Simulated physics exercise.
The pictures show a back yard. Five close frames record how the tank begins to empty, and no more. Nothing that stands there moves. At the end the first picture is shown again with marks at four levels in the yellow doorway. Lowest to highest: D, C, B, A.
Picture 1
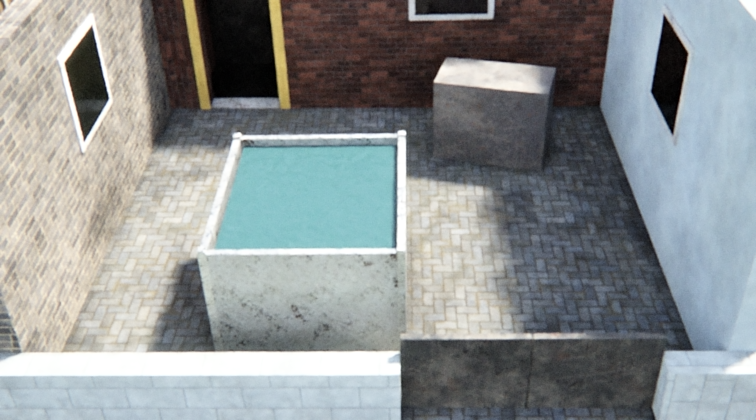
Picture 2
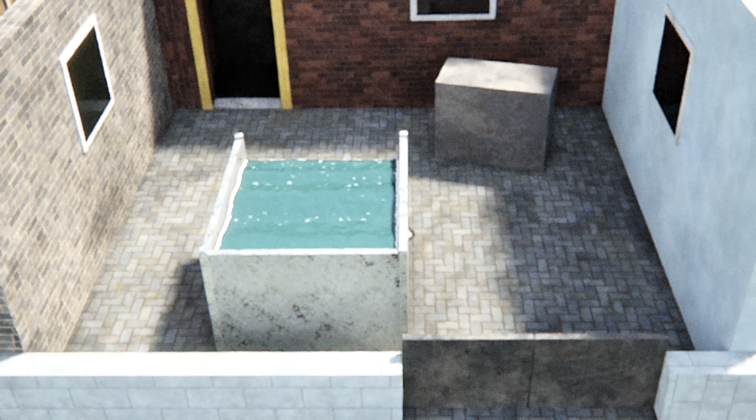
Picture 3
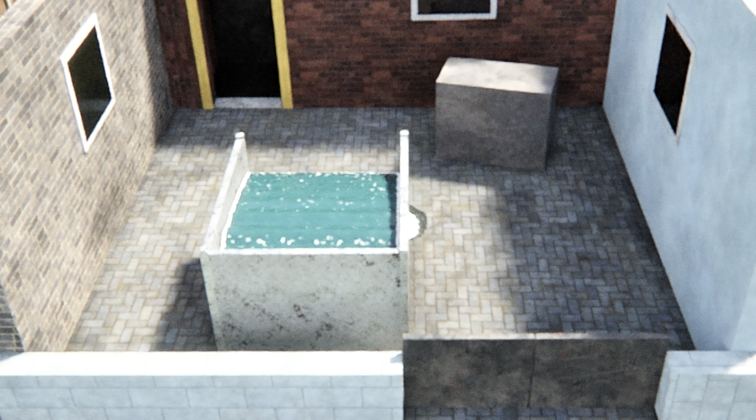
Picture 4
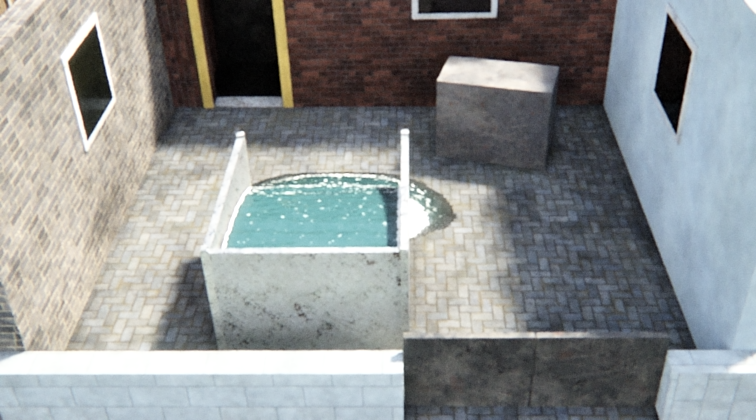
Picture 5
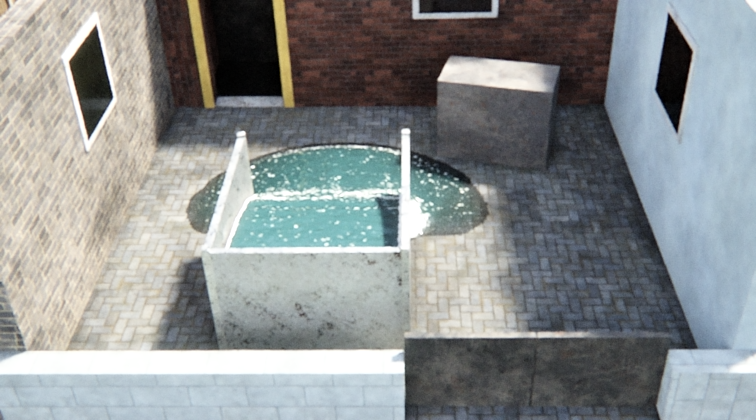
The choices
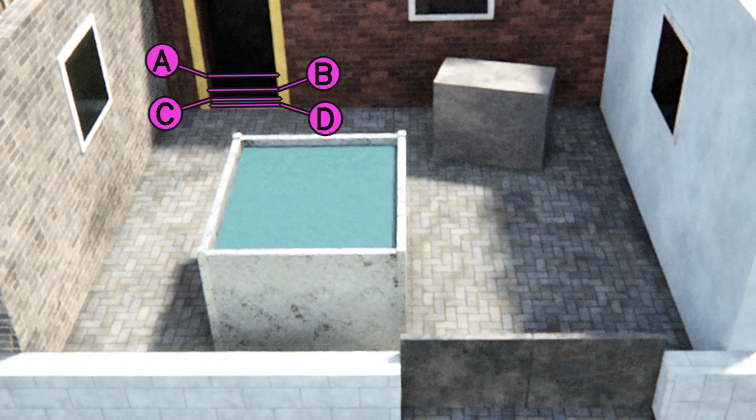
Back yard with a stone-walled tank losing its far side, the teal water sinking inside and spreading out across the paving.
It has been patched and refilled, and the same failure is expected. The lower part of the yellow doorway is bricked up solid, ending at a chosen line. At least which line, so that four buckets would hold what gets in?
A will do.
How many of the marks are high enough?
One of them.
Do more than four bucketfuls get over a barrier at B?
Yes, it does.
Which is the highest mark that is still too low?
Here it is mark B.
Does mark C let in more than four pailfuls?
Yes.
On the marked copy, A at (242, 75); B at (243, 89); C at (245, 99); D at (245, 105); from the bottom up D, C, B, A.
With A, a splash gets over, under a bucket.
With B, about 10 bucketfuls get in.
With C, dozens of bucketfuls pour in.
With D, dozens of bucketfuls pour in.
